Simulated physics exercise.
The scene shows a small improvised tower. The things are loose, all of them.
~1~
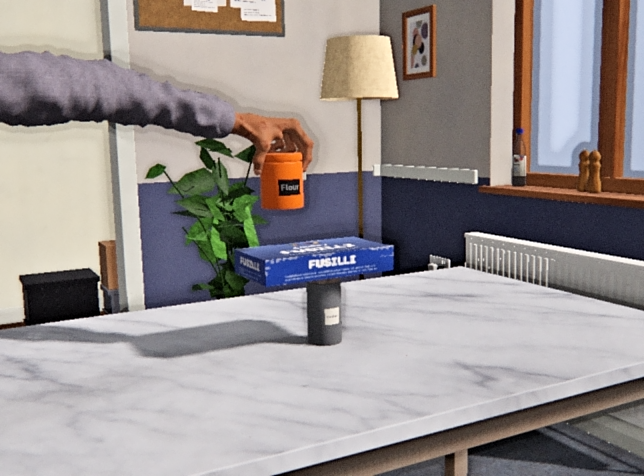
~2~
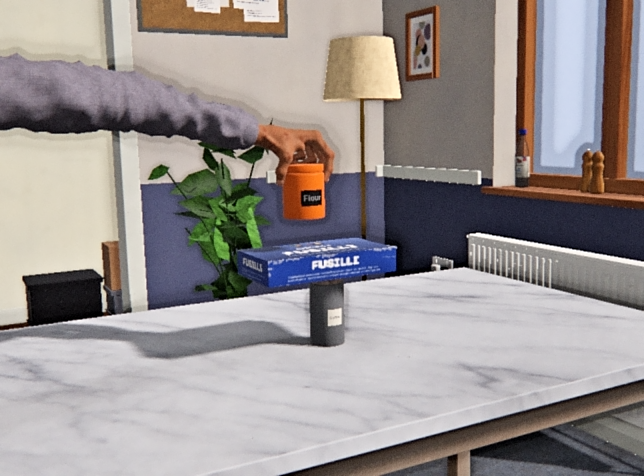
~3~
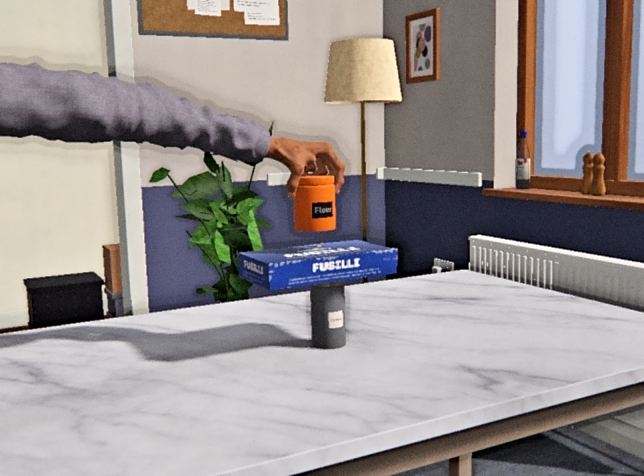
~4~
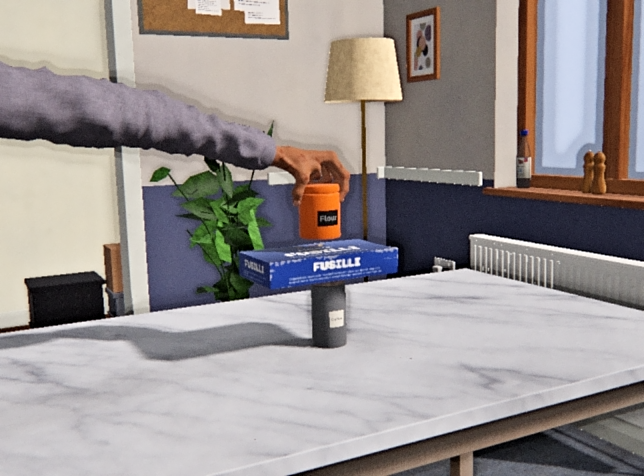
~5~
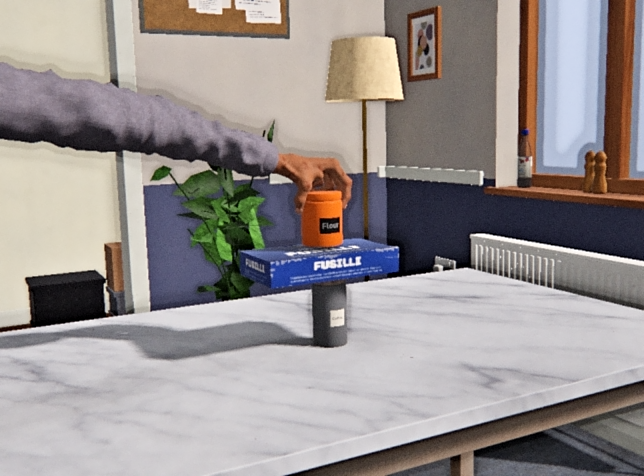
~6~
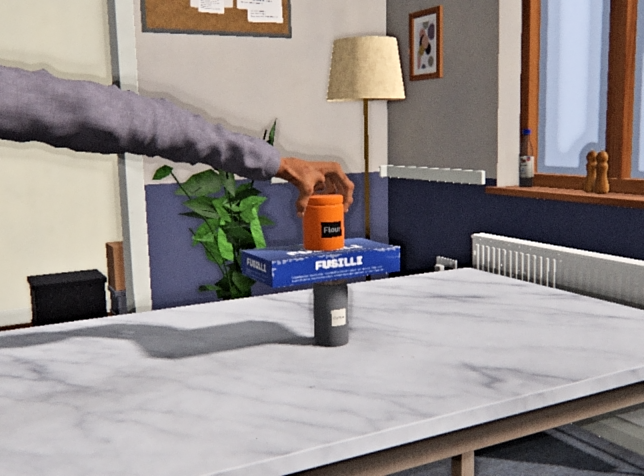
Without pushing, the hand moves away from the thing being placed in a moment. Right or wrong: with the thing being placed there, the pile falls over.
Wrong, the pile stays up.
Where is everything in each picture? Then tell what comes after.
Still above its spot; orange jar (282, 180); blue packet (314, 260), in the first frame.
Still above its spot; orange jar (303, 191); blue packet (317, 261), in the second frame.
Still above its spot; orange jar (315, 203); blue packet (318, 263), in the third frame.
Still above its spot; orange jar (319, 211); blue packet (318, 262), in the fourth frame.
Still above its spot; orange jar (322, 218); blue packet (319, 261), in the fifth frame.
In place under the hand; orange jar (323, 222); blue packet (320, 261), in the sixth frame.
Then, 0.20 s after the last picture, nothing has stirred.
Then, 0.50 s after the last picture, orange jar resting near (323, 222).
At rest, all 3 in place. Seen from the same camera at the end, orange jar near (323, 222). The stack holds.
